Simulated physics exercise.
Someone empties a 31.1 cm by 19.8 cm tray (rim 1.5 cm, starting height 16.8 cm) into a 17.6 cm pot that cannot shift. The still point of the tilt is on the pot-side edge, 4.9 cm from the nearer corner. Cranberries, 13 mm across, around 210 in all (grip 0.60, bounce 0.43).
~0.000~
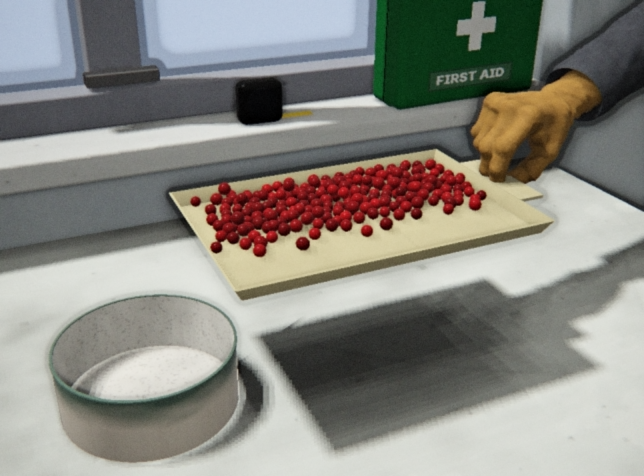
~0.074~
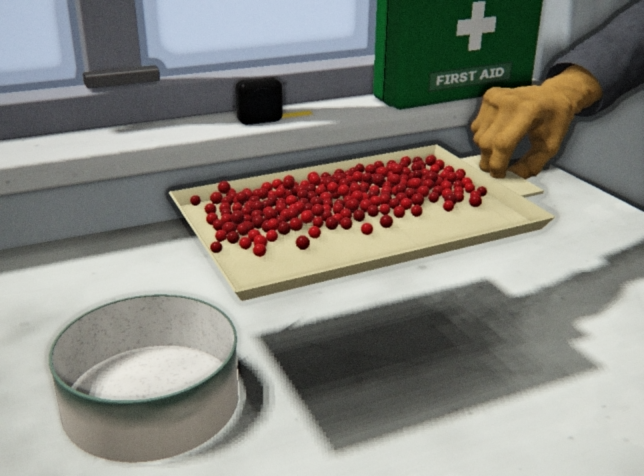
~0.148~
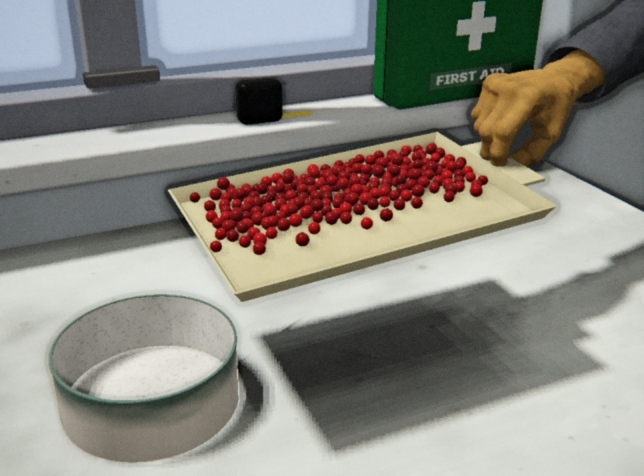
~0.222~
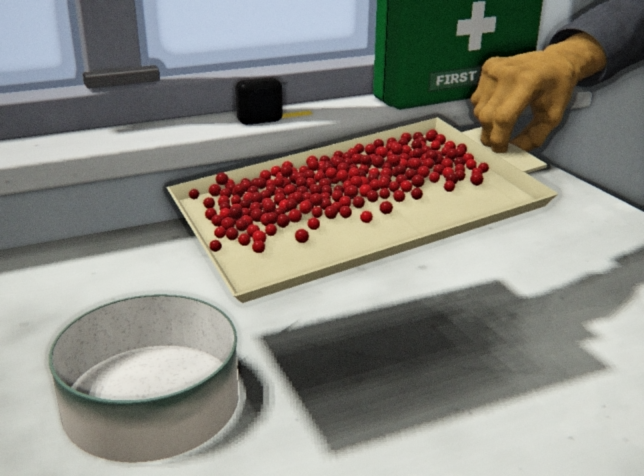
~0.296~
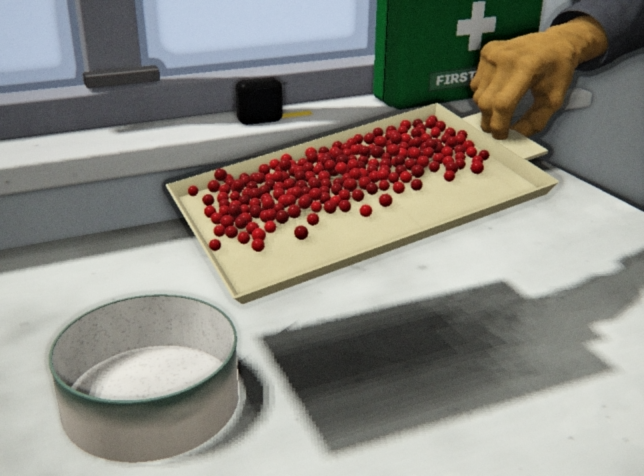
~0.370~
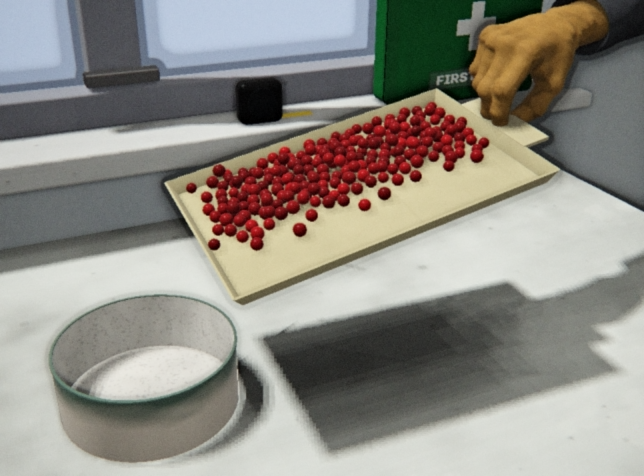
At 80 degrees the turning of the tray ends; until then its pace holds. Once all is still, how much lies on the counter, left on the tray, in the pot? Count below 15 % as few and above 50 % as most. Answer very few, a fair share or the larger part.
On the counter: The larger part; left on the tray: Very few; in the pot: A fair share.
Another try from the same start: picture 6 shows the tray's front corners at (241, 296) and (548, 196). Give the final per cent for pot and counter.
Pot 0, counter 100.
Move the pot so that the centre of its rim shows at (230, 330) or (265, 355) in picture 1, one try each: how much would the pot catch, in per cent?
Some 20 and 40 per cent.
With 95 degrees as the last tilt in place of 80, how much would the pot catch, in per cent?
In that case some 35 per cent.
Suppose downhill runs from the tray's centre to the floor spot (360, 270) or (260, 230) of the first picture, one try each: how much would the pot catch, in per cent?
About 0 and 75 per cent.
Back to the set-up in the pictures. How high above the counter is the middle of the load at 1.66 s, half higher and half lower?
Roughly 18 cm.
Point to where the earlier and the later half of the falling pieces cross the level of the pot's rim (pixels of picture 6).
First near (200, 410), later near (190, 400).
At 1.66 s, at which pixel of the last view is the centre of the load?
Near (218, 261).
Then, at 1.14 s, tilt 44 degrees; the tray holds 90 %, the pot 0 %.
After 1.66 s, tilt 65 degrees; the tray holds 60 %, the pot 10 %.
Then, at 2.23 s, tilt 80 degrees; the tray holds 0 %, the pot 35 %.
By 2.9 s all is still; counter 65 %, tray 0 %, pot 35 %.
